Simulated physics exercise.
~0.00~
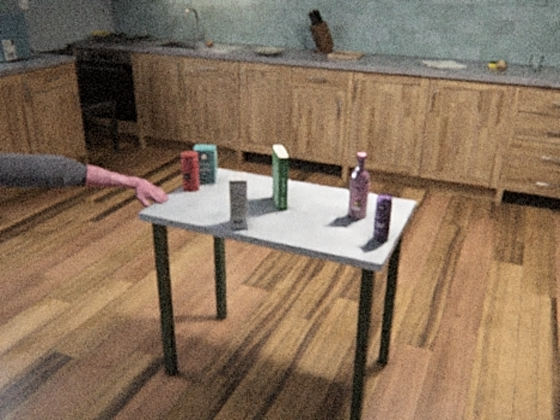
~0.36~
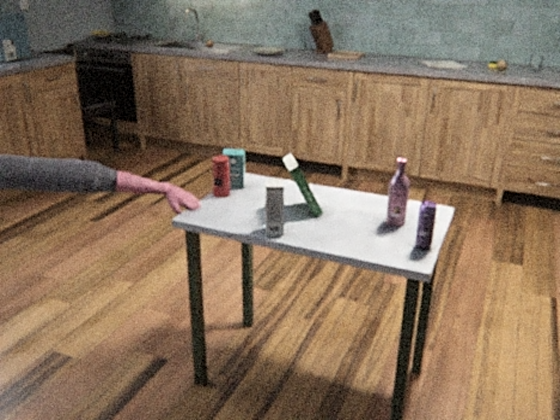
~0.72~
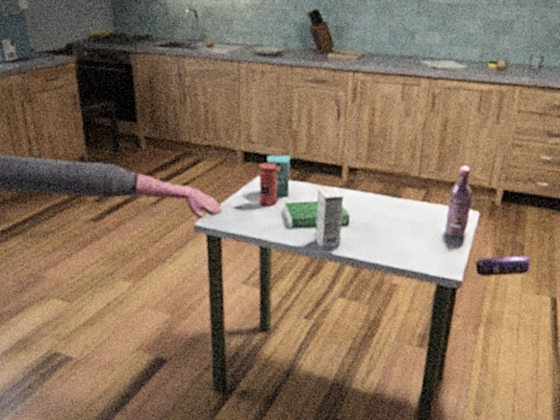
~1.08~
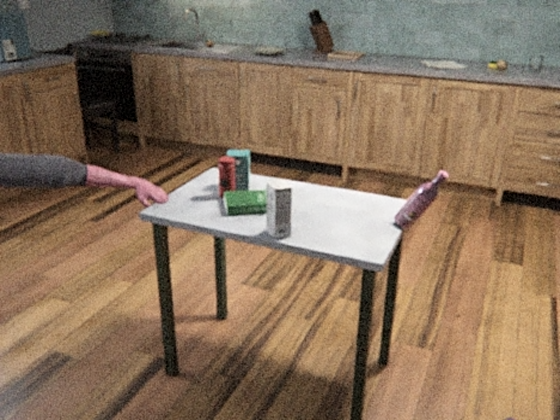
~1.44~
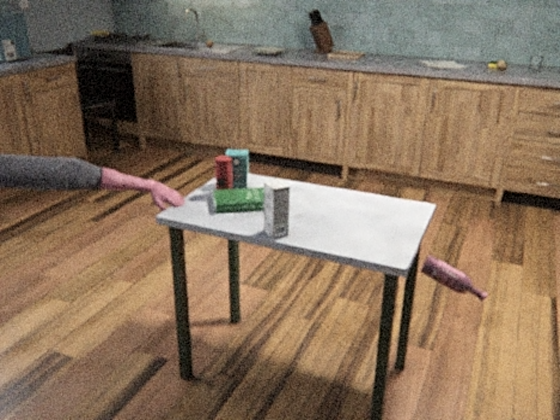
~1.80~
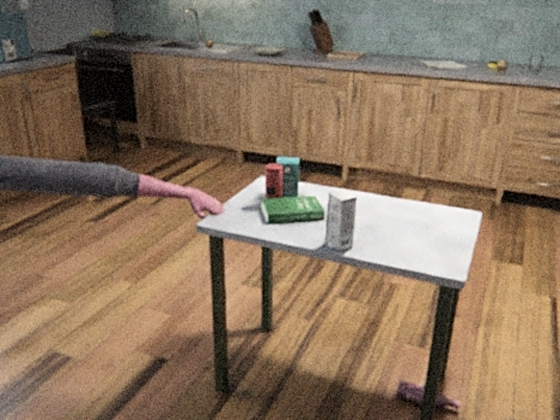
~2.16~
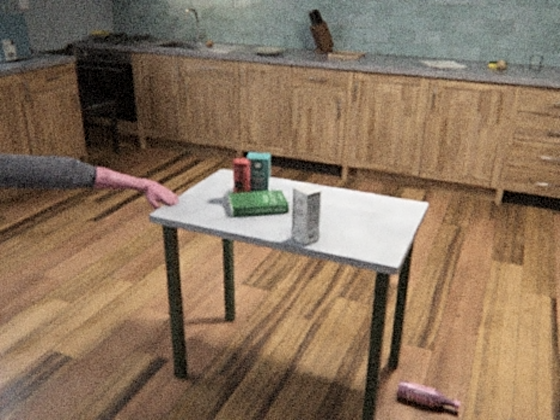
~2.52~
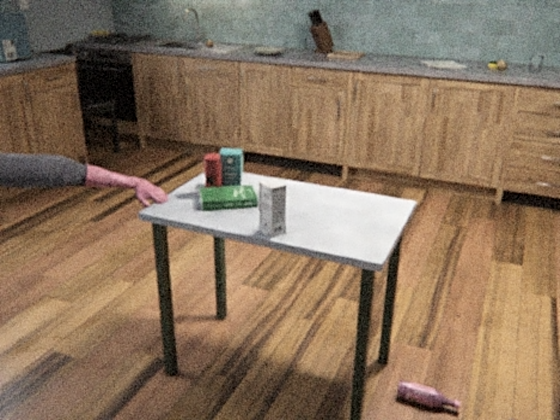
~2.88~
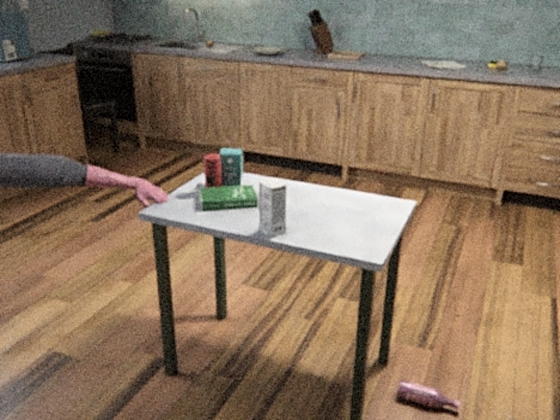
In a kitchen with a wooden floor, seen from slightly above, a hand at the left grips a white table. Red and turquoise containers stand at the back left, a pale carton and an upright green book nearer the middle, and a pink bottle and purple can at the right. The hand shoves the table right; the book topples flat and the can drops off the right edge. Pulled back left, the table leaves the bottle tipping off that edge. Another shove right and a pull left follow as it lands. Finally, the bottle lies on the floor, the can is out of sight, and the three containers still stand beside the fallen book.
